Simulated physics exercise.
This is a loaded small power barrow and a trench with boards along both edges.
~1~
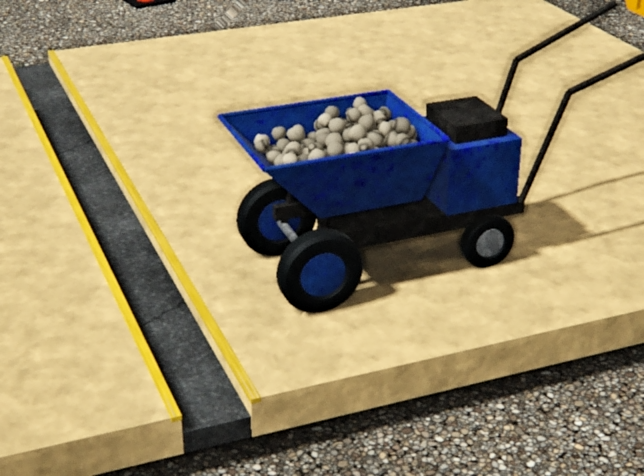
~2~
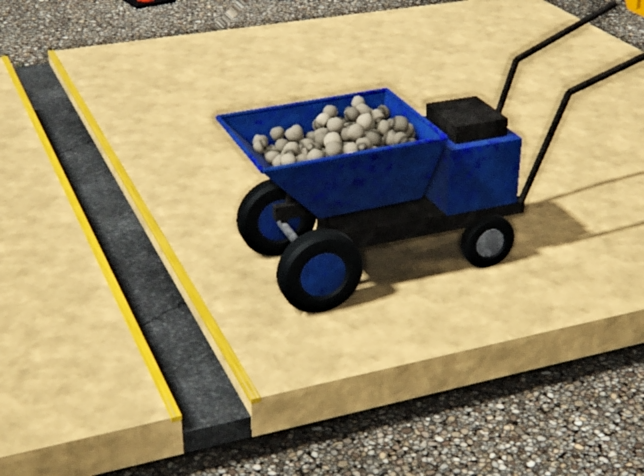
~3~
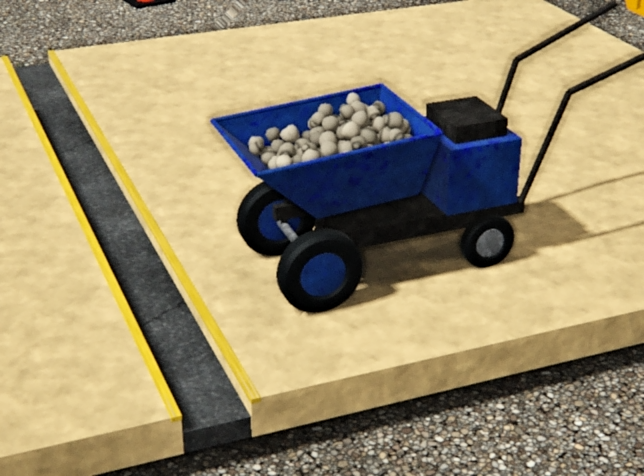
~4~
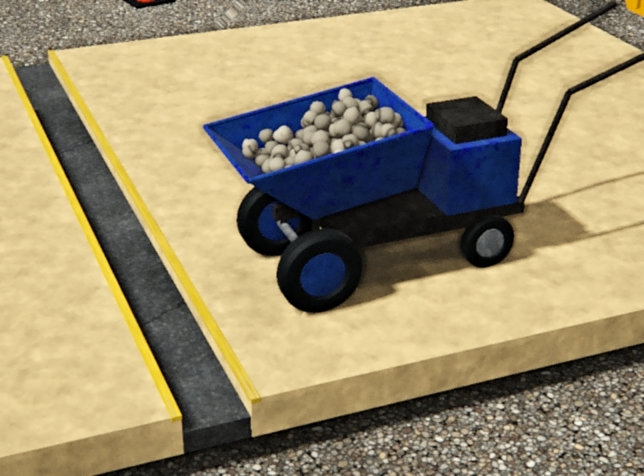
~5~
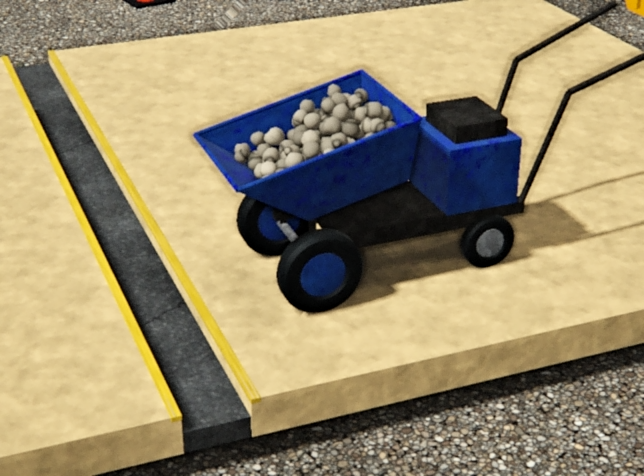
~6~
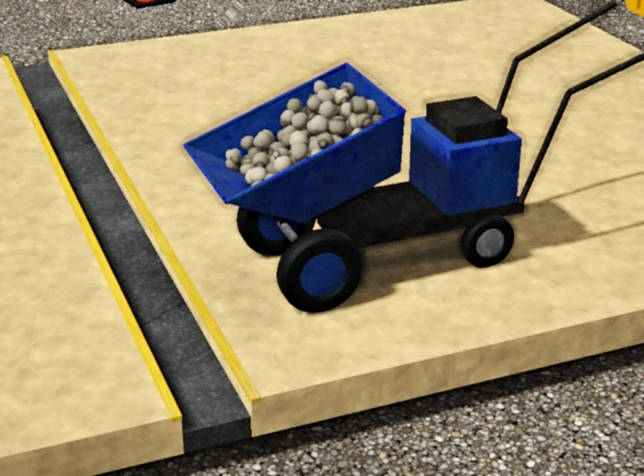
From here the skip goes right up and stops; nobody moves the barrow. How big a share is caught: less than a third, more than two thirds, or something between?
Between the edges lies between a third and two thirds of the load.
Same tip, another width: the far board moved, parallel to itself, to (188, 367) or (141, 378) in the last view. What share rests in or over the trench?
First some 10, then 60 per cent.
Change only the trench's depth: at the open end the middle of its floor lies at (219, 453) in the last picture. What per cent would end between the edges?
Roughly 80 in a hundred.
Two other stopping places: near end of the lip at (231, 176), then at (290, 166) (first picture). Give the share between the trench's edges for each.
In turn 10 and 70 in a hundred.
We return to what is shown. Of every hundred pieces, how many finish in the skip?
It comes to 15 per cent or so.
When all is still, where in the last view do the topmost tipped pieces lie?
Near (142, 290).
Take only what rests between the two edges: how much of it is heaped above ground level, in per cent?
Roughly 40 in a hundred.
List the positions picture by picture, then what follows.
Lip of the skip at (265, 170), level; top of the load at (358, 134), river pebbles; first edge of the trench at (232, 358); far edge at (156, 374), the trench over half as wide as the skip, and shallow for its width, in the first frame.
Lip of the skip at (263, 171), level; top of the load at (356, 133), in the second frame.
Lip of the skip at (257, 175), tipped barely; top of the load at (369, 135), in the third frame.
Lip of the skip at (249, 181), tipped a little; top of the load at (355, 134), in the fourth frame.
Lip of the skip at (238, 190), tipped a little; top of the load at (358, 120), in the fifth frame.
Lip of the skip at (227, 202), tipped clearly; top of the load at (346, 115); first edge of the trench at (232, 358); far edge at (156, 374), in the sixth frame.
Soon after the last picture, skip tipped steeply; all in the skip.
A little later, skip tipped steeply; most in the skip; about a quarter in or heaped over the trench; a stray few beyond it; a stray few falling.
Later still, skip tipped right over; about a quarter in the skip; about half in or heaped over the trench; about a third beyond it.
At rest, skip tipped right over; about a quarter in the skip; about half in or heaped over the trench; about a third beyond it.
